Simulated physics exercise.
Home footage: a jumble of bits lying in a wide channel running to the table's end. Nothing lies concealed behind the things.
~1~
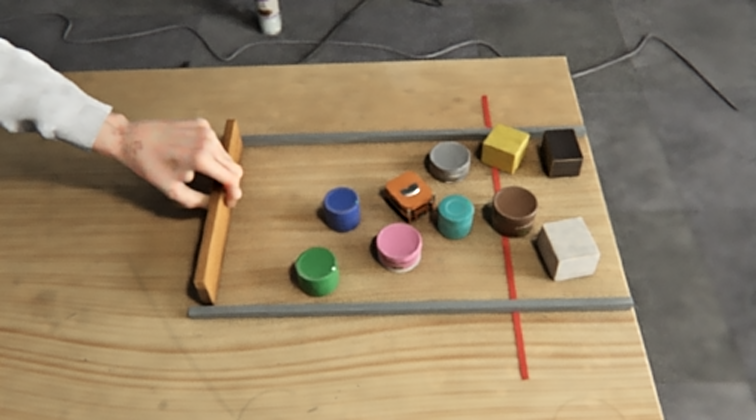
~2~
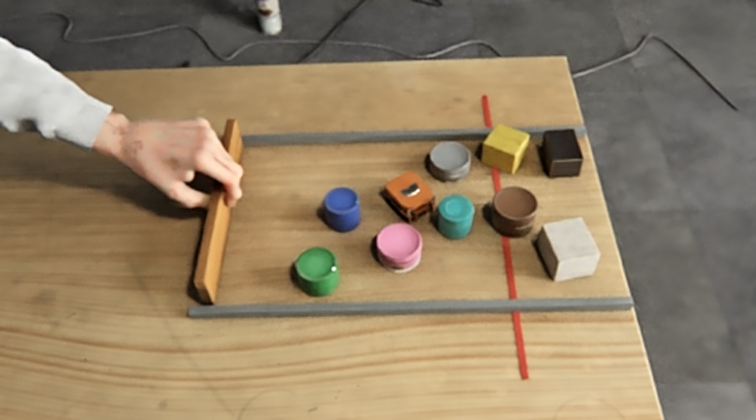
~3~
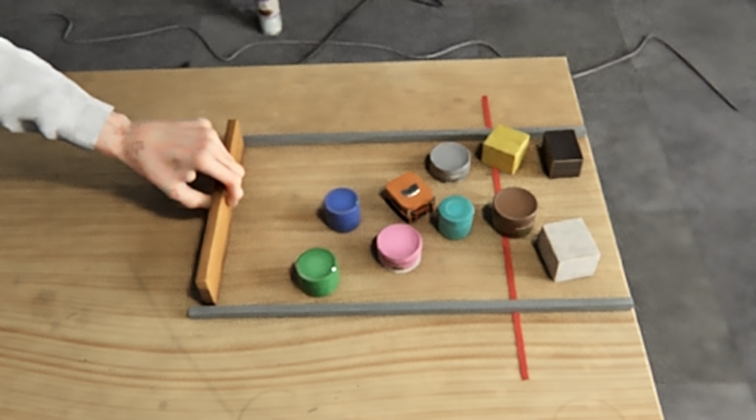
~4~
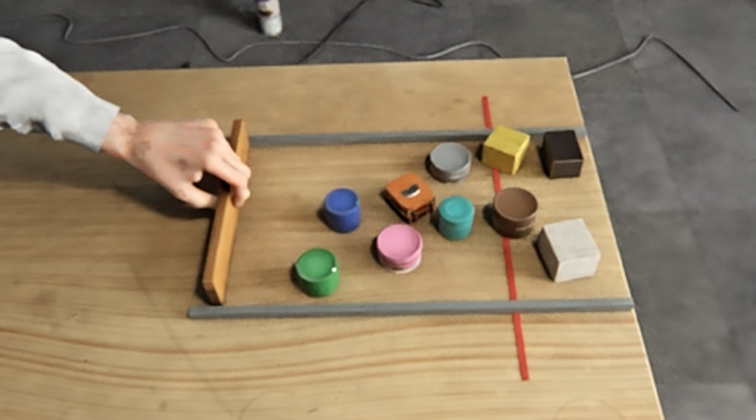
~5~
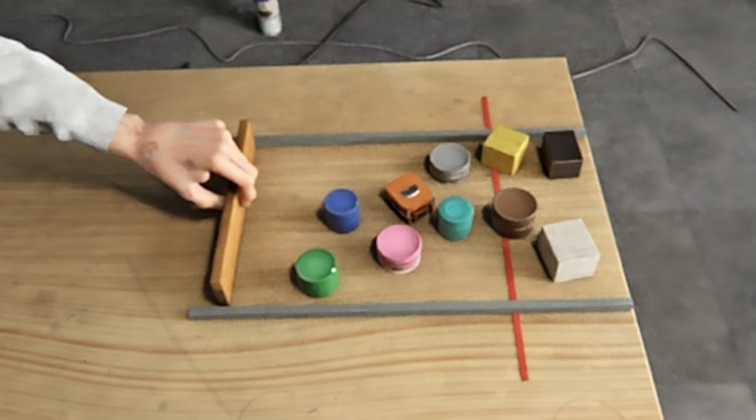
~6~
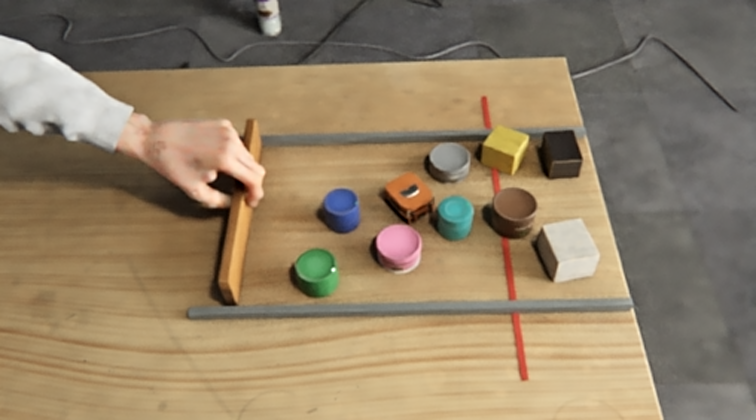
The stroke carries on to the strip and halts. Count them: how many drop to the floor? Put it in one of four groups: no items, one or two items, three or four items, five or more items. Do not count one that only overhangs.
Nothing spills over.
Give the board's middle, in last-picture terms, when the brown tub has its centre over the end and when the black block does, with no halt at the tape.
The middle is at (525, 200) when it's the brown tub, and at (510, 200) when it's the black block.
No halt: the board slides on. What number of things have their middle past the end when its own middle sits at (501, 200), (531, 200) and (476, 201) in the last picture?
0, 2 and 0.
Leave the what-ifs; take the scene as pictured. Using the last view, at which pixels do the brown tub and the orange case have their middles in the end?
About (587, 207), and the other about (518, 184).
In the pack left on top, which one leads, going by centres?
That'd be the black block, foremost of the lot.
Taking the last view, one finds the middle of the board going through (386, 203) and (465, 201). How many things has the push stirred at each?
Moved so far: 4, later 8.
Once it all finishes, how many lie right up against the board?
5 are in contact with it.
A little later, none off yet; black block at rest near (561, 154); white block at rest near (567, 250); yellow block at rest near (505, 150).
Next, none off yet; black block at rest near (561, 154); white block at rest near (567, 250); yellow block shifted a little near (520, 149).
When it is over, the number that fall off is zero.
